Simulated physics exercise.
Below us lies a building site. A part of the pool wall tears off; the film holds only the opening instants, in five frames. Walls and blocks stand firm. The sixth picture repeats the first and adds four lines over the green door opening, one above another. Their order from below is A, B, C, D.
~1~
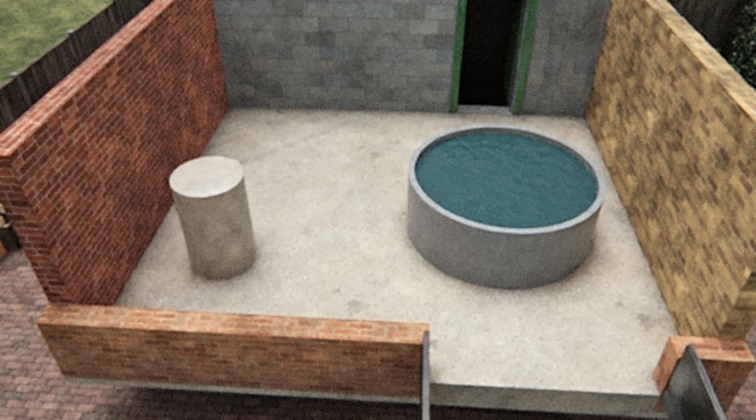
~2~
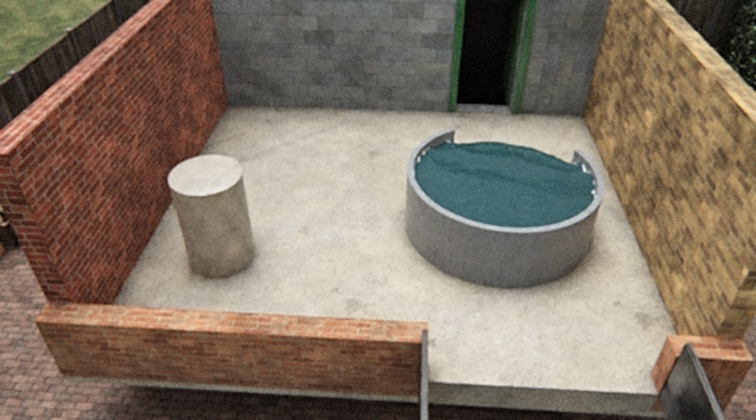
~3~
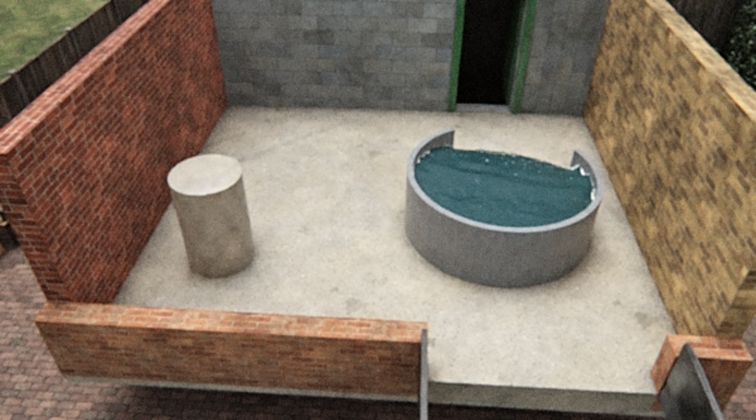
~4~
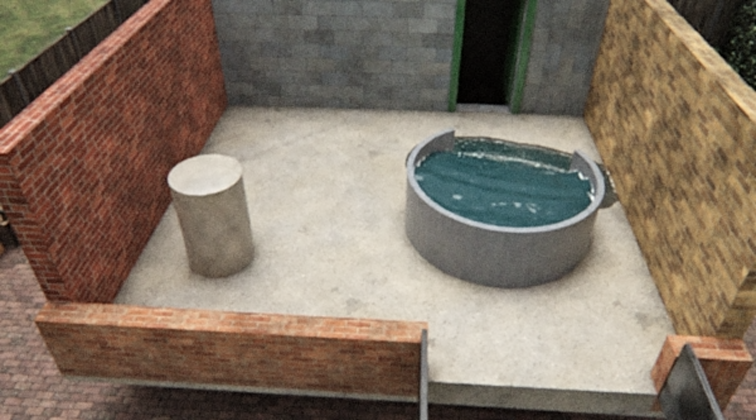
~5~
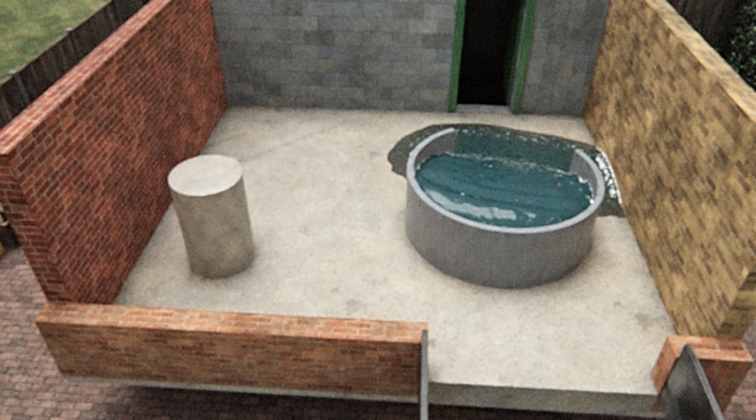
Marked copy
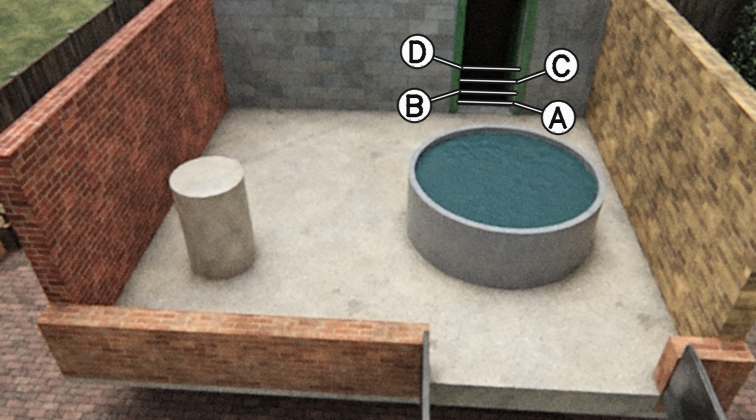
Water pours through a gap in the round pool's back rim and spreads behind it.
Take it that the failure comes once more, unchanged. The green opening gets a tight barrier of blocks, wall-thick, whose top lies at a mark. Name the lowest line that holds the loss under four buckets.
Line B.
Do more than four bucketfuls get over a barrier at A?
Yes, it does.
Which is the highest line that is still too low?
A.
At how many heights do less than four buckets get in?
Three of them.
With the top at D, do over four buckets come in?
No, not at all.
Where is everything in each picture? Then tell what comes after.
In the first frame, water in the pool at rest, its middle at (504, 177); foot of the green doorway at (484, 114); open gate at (549, 326).
In the second frame, water covers 2 % of the ground, its front hidden from here.
In the third frame, water covers 6 % of the ground, its front hidden from here.
In the fourth frame, 11 % of the ground under water, visible out to (611, 195).
In the fifth frame, 17 % of the ground under water, visible out to (416, 134).
In white, A at (486, 102); B at (487, 92); C at (488, 80); D at (490, 68); from the bottom up A, B, C, D.
With A, some 20 bucketfuls get in.
With B, a bucket or two gets in.
With C, nothing gets over.
With D, nothing gets over.
